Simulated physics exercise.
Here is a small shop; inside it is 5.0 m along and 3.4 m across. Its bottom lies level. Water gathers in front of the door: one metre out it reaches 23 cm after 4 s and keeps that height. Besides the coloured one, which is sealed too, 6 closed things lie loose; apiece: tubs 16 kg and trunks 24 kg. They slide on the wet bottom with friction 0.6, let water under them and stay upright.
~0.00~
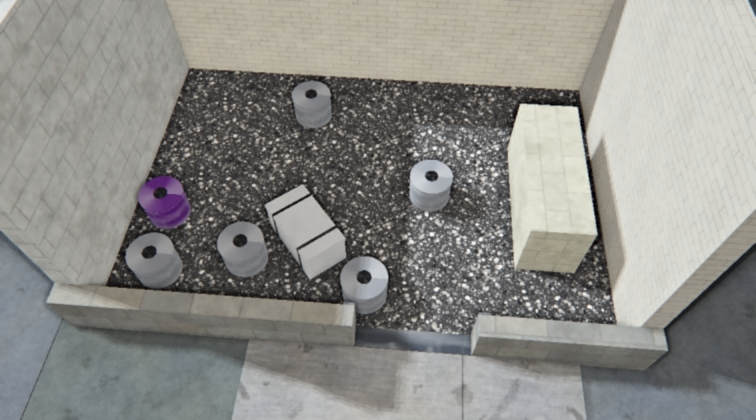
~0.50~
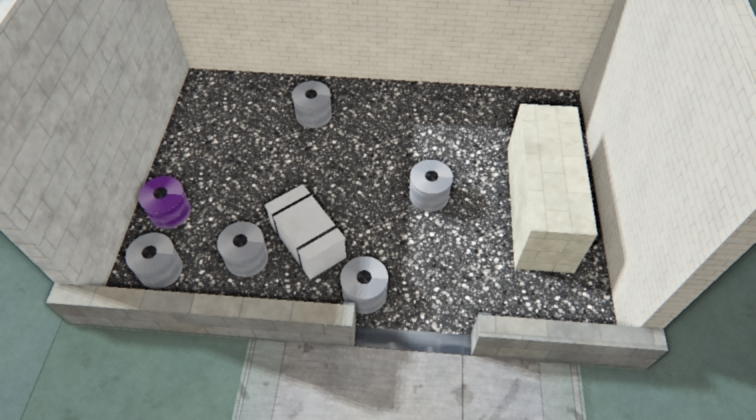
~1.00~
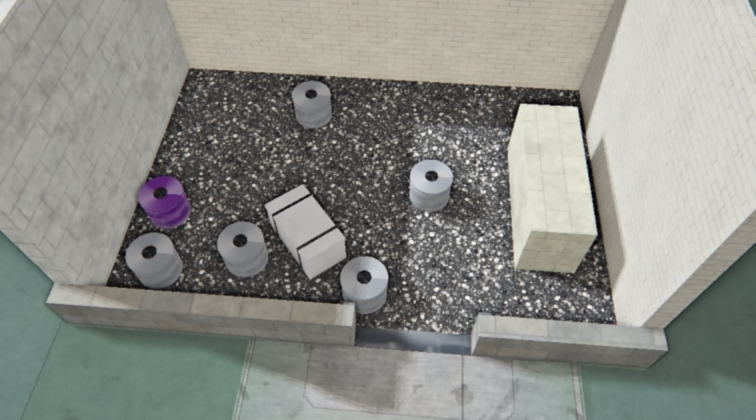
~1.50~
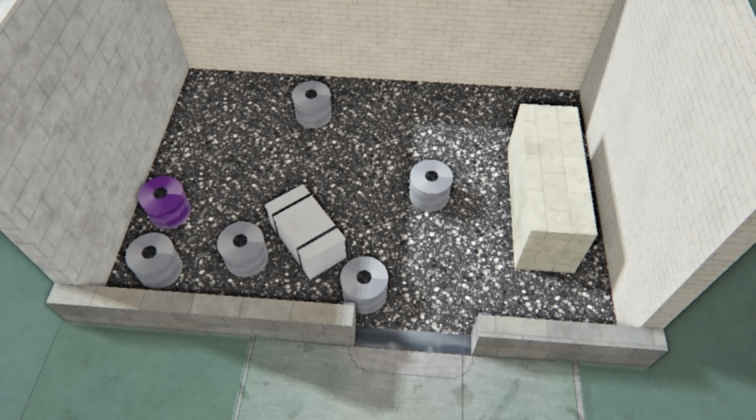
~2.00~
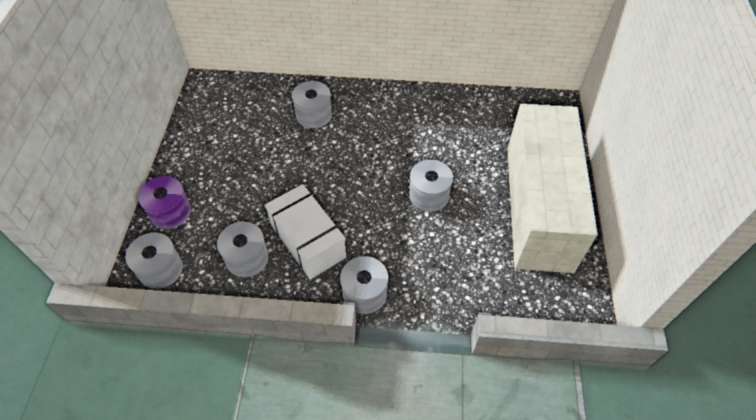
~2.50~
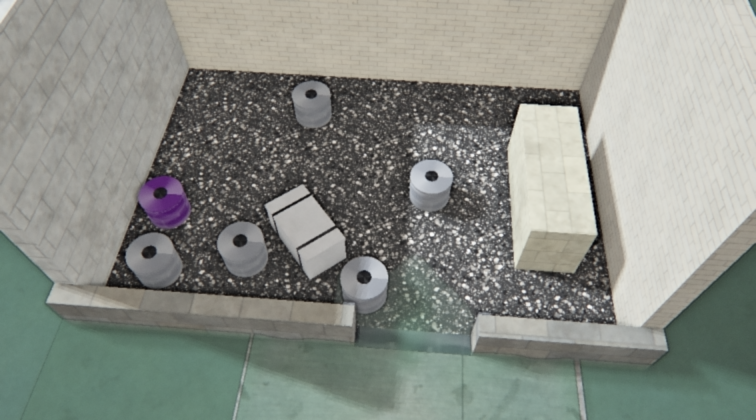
Water spreads across the ground outside and begins seeping through the doorway past the still tubs.
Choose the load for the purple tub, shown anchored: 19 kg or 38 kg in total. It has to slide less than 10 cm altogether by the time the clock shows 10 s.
Verdict: The lower weight is enough.
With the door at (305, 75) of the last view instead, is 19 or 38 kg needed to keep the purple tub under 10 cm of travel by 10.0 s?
Then only the larger load is enough.
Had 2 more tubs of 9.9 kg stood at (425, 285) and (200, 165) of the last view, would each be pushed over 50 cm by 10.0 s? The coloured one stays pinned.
In turn: More, under.
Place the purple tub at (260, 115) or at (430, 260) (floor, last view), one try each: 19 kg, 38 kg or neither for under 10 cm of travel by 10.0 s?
In turn: Either load holds; only the larger holds.
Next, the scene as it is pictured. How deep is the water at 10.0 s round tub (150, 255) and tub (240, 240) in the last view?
About 5 and 3 cm.
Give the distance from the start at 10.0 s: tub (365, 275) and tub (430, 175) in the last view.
In that order: 20 cm, 120 cm.
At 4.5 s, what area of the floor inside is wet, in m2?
Roughly 6.0 m2.
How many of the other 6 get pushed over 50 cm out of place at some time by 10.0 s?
I count 1.
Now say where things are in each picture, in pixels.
In the first frame, the purple tub at (161, 193), on the bottom; water covers 0.0 m2; 0 of 7 have shifted.
In the second frame, the purple tub at (161, 193), on the bottom; 0.0 m2 under water; 0 of 7 have shifted.
In the third frame, the purple tub at (161, 193), on the bottom; 0.0 m2 under water; 0 of 7 have shifted.
In the fourth frame, the purple tub at (161, 193) rests on the ground; water covers 0.0 m2; 0 of 7 have shifted.
In the fifth frame, the purple tub at (161, 193) rests on the ground; 0.0 m2 under water; 0 of 7 have shifted.
In the sixth frame, the purple tub at (161, 193) rests on the ground; 0.5 m2 under water; 0 of 7 have shifted.
After 3.5 s the purple tub would be 0 cm from its start with 19 kg and 0 cm from its start with 38 kg; 0 cm of water round it then.
After 4.5 s the purple tub would be 0 cm from its start with 19 kg and 0 cm from its start with 38 kg; 0 cm of water round it then.
After 7.0 s the purple tub would be 0 cm from its start with 19 kg and 0 cm from its start with 38 kg; 1 cm of water round it then.
After 10.0 s the purple tub would be 0 cm from its start with 19 kg and 0 cm from its start with 38 kg; 7 cm of water round it then.
